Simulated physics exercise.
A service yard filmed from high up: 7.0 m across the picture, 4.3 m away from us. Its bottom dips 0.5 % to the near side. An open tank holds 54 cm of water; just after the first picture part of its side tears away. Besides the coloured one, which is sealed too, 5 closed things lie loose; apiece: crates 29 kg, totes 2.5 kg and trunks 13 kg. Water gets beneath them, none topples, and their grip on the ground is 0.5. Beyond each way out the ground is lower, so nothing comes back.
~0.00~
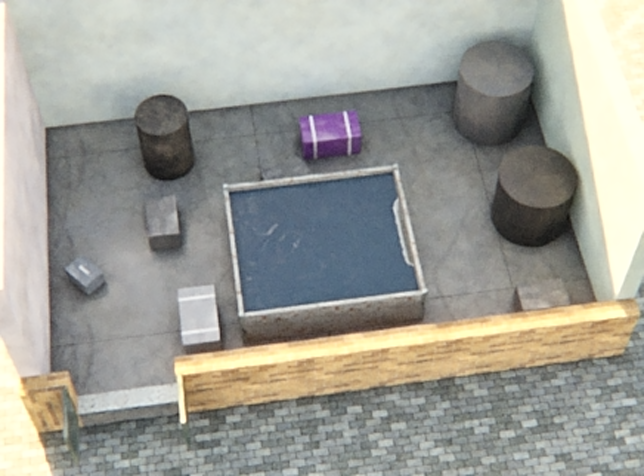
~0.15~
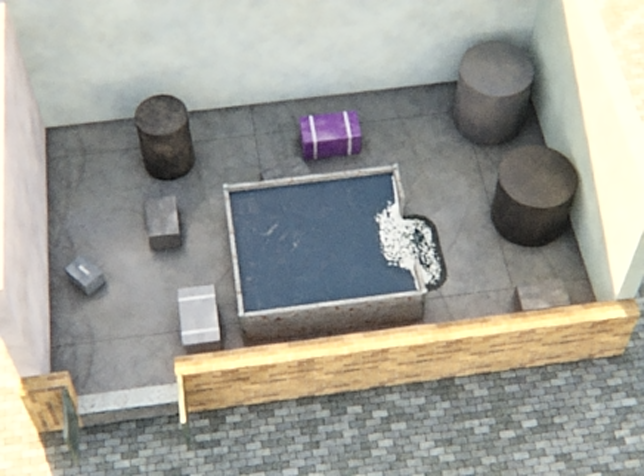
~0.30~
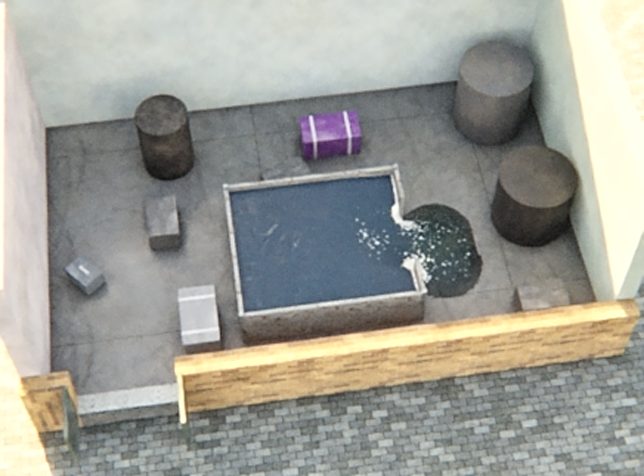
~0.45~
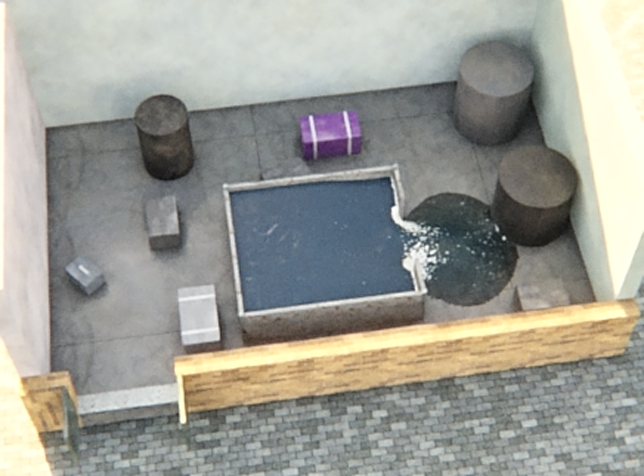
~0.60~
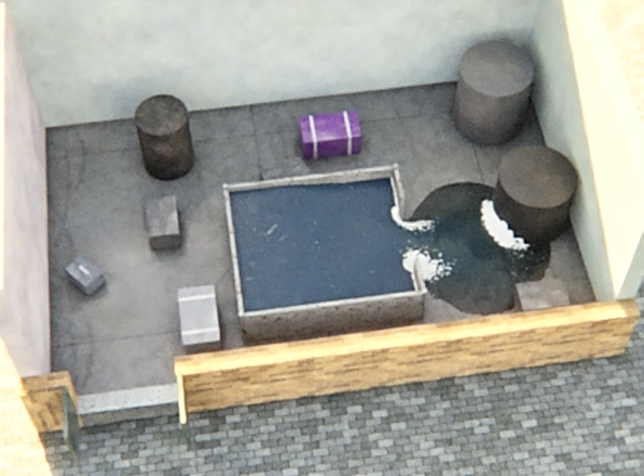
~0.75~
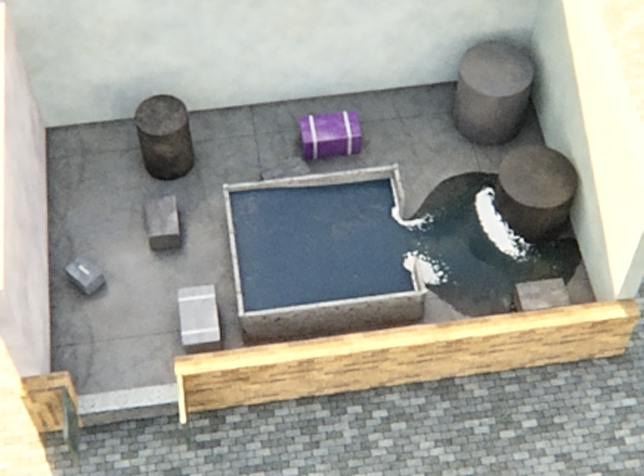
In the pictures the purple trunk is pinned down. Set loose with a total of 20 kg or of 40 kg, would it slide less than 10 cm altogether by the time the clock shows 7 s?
Verdict: Only the larger load is enough.
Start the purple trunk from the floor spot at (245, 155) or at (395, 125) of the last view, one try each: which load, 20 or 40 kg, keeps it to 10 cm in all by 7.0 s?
In that order: Only the larger holds; neither is enough.
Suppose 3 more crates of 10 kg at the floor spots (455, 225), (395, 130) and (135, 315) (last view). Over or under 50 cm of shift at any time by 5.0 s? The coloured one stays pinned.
In that order: Over, past it, less.
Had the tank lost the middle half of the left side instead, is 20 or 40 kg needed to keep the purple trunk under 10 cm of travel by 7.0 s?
Then the smaller load will do.
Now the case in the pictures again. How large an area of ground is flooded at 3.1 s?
Some 14 m2.
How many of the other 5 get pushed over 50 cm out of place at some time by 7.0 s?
That makes 2.
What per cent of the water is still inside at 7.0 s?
About 98 per cent.
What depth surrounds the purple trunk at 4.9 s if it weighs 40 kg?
Roughly 4 cm.
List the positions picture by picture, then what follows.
The purple trunk at (330, 126), on the bottom; 4.3 m2 under water; 0 of 6 have shifted, in the first frame.
The purple trunk at (330, 126), on the bottom; 4.8 m2 under water; 0 of 6 have shifted, in the second frame.
The purple trunk at (330, 126) rests on the ground; 5.4 m2 under water; 0 of 6 have shifted, in the third frame.
The purple trunk at (330, 126) rests on the ground; water covers 6.2 m2; 0 of 6 have shifted, in the fourth frame.
The purple trunk at (330, 126) rests on the ground; 6.8 m2 under water; 0 of 6 have shifted, in the fifth frame.
The purple trunk at (330, 126) rests on the ground; 7.3 m2 under water; 0 of 6 have shifted, in the sixth frame.
After 1.4 s the purple trunk would be 0 cm from its start with 20 kg and 0 cm from its start with 40 kg; 0 cm of water round it then.
After 3.1 s the purple trunk would be 0 cm from its start with 20 kg and 0 cm from its start with 40 kg; 1 cm of water round it then.
After 4.9 s the purple trunk would be 1 cm from its start with 20 kg and 0 cm from its start with 40 kg; 4 cm of water round it then.
After 7.0 s the purple trunk would be 18 cm from its start with 20 kg and 0 cm from its start with 40 kg; 6 cm of water round it then.
